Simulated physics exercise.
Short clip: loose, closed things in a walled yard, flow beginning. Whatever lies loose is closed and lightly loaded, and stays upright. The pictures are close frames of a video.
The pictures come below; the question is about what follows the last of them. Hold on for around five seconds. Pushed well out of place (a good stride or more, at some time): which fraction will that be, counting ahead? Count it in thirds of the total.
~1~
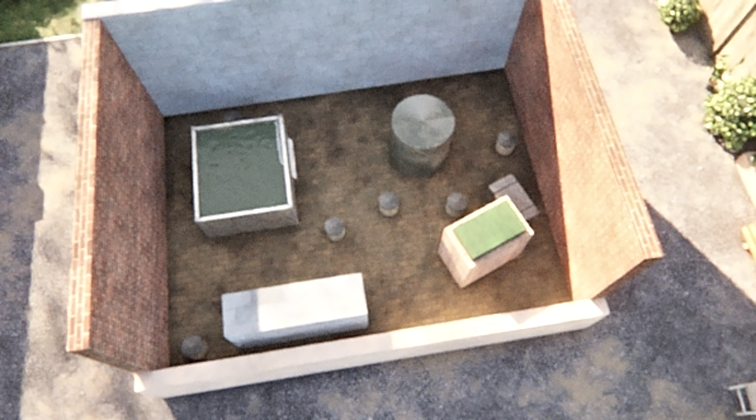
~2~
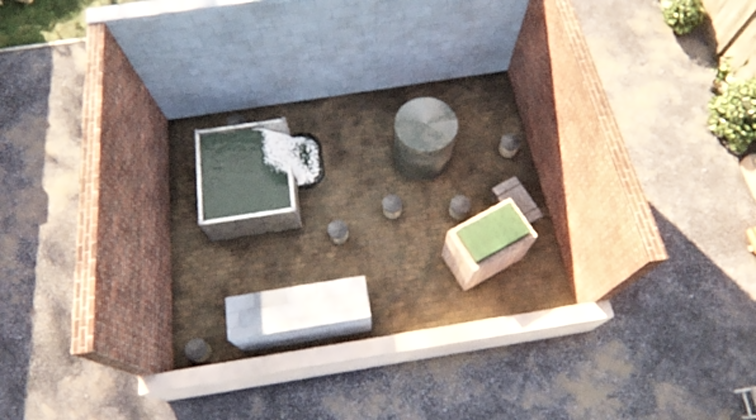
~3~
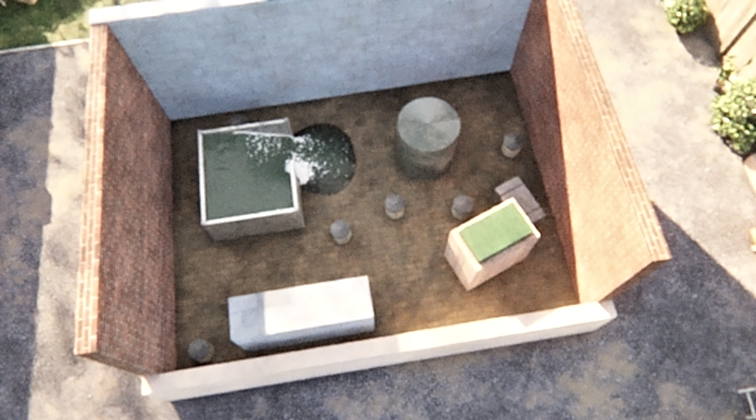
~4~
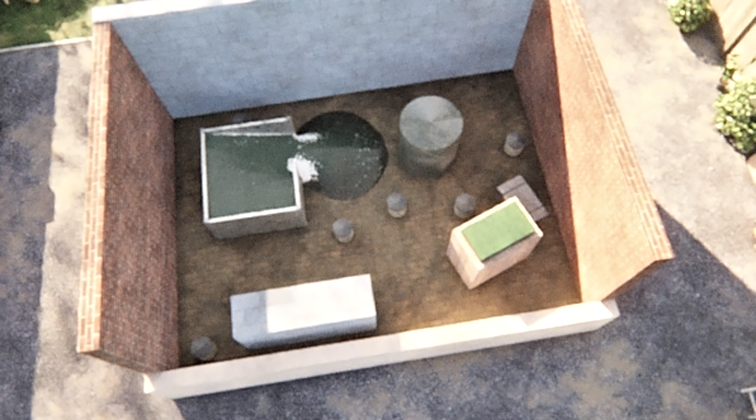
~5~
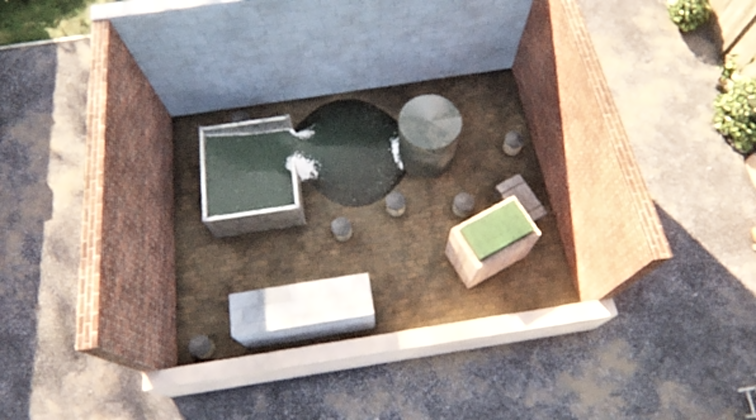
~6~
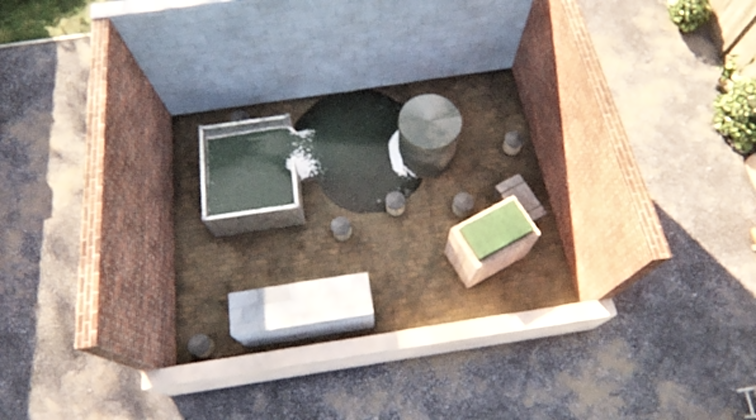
It lands in the middle band.
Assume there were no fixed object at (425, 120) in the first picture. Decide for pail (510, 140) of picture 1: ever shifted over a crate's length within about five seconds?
Shoved clear.
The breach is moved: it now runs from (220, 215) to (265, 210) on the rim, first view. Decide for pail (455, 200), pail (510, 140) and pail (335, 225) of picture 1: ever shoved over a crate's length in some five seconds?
Outcome by item - displaced that far / short of that distance / short of that distance.
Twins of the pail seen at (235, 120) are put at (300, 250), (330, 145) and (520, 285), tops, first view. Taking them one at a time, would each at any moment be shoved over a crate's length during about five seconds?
Item by item: Remains in place, goes the distance, remains in place.
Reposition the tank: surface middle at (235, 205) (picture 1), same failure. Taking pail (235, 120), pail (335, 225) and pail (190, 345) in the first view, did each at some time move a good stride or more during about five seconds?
Taking them in turn: Kept near its start; kept near its start; kept near its start.
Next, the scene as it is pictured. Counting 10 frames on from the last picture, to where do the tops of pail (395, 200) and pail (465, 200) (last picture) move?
(406, 246) and (491, 203).
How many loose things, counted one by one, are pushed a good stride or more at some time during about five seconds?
That comes out at 4.
A moment on, 0 of 7 are well off their spots; 0 afloat.
Next, 1 of 7 are well off their spots; 0 afloat.
Later, 4 of 7 are well off their spots; 1 afloat.
In the end, 4 of 7 are well off their spots, and 4 have been at some point; 2 afloat.
